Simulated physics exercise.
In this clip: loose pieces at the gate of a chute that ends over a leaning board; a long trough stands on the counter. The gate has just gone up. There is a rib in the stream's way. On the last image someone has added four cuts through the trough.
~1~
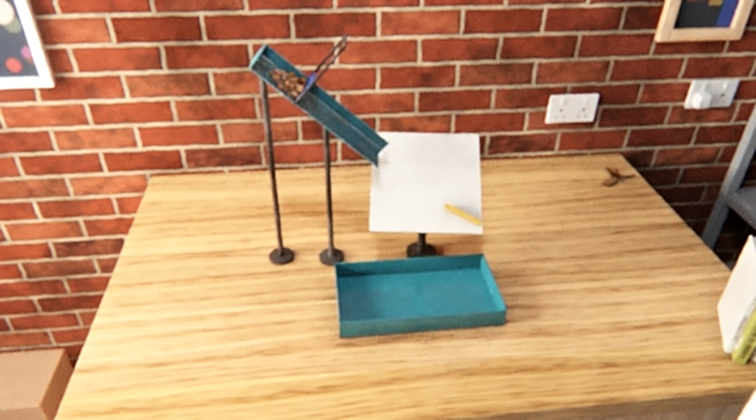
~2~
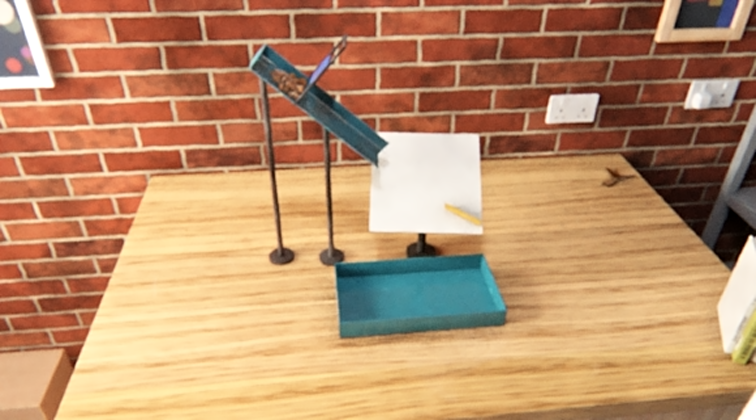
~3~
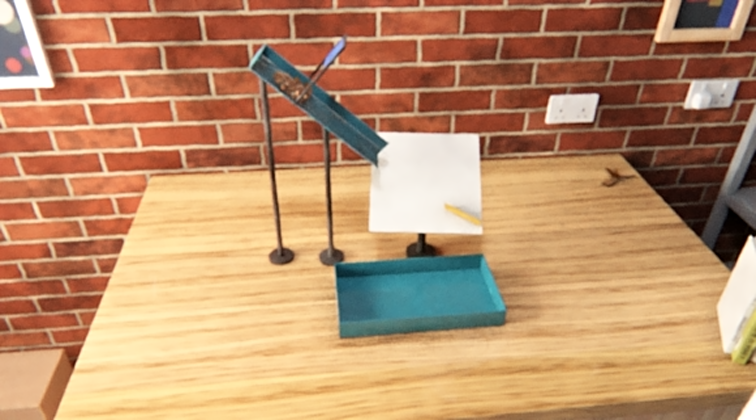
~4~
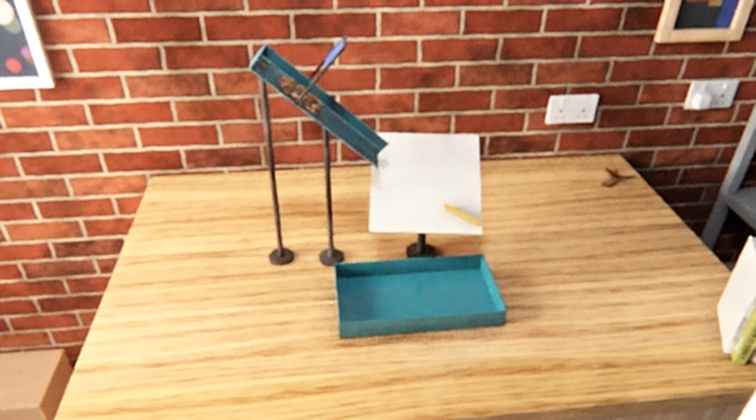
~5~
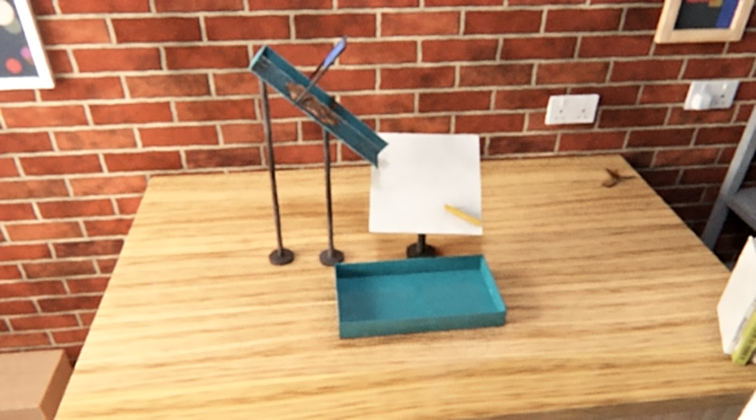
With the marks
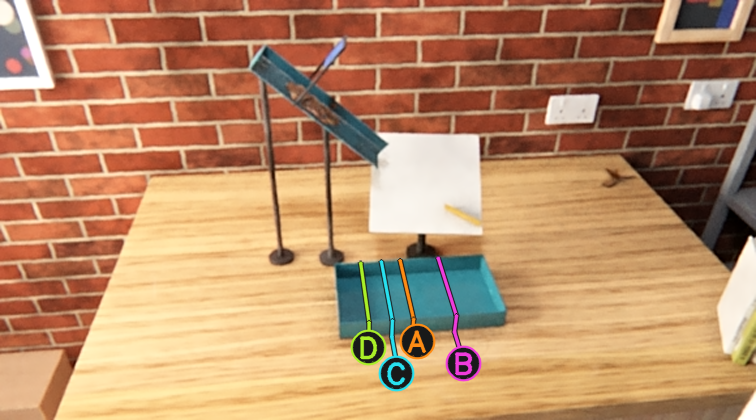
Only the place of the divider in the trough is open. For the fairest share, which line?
B.
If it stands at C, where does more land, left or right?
The right side.
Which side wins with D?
The right side.
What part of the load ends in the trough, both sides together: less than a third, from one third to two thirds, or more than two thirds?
About that: More than two thirds.
On the marked copy, line A crosses the front rim at (413, 318); line B crosses the front rim at (456, 315); line C crosses the front rim at (392, 319); line D crosses the front rim at (368, 321).
Choosing A, of what is caught, a stray few on the left of the divider, nearly all on the right.
Choosing B, of what is caught, about half on the left of the divider, about half on the right.
Choosing C, of what is caught, none on the left of the divider, all on the right.
Choosing D, of what is caught, none on the left of the divider, all on the right.
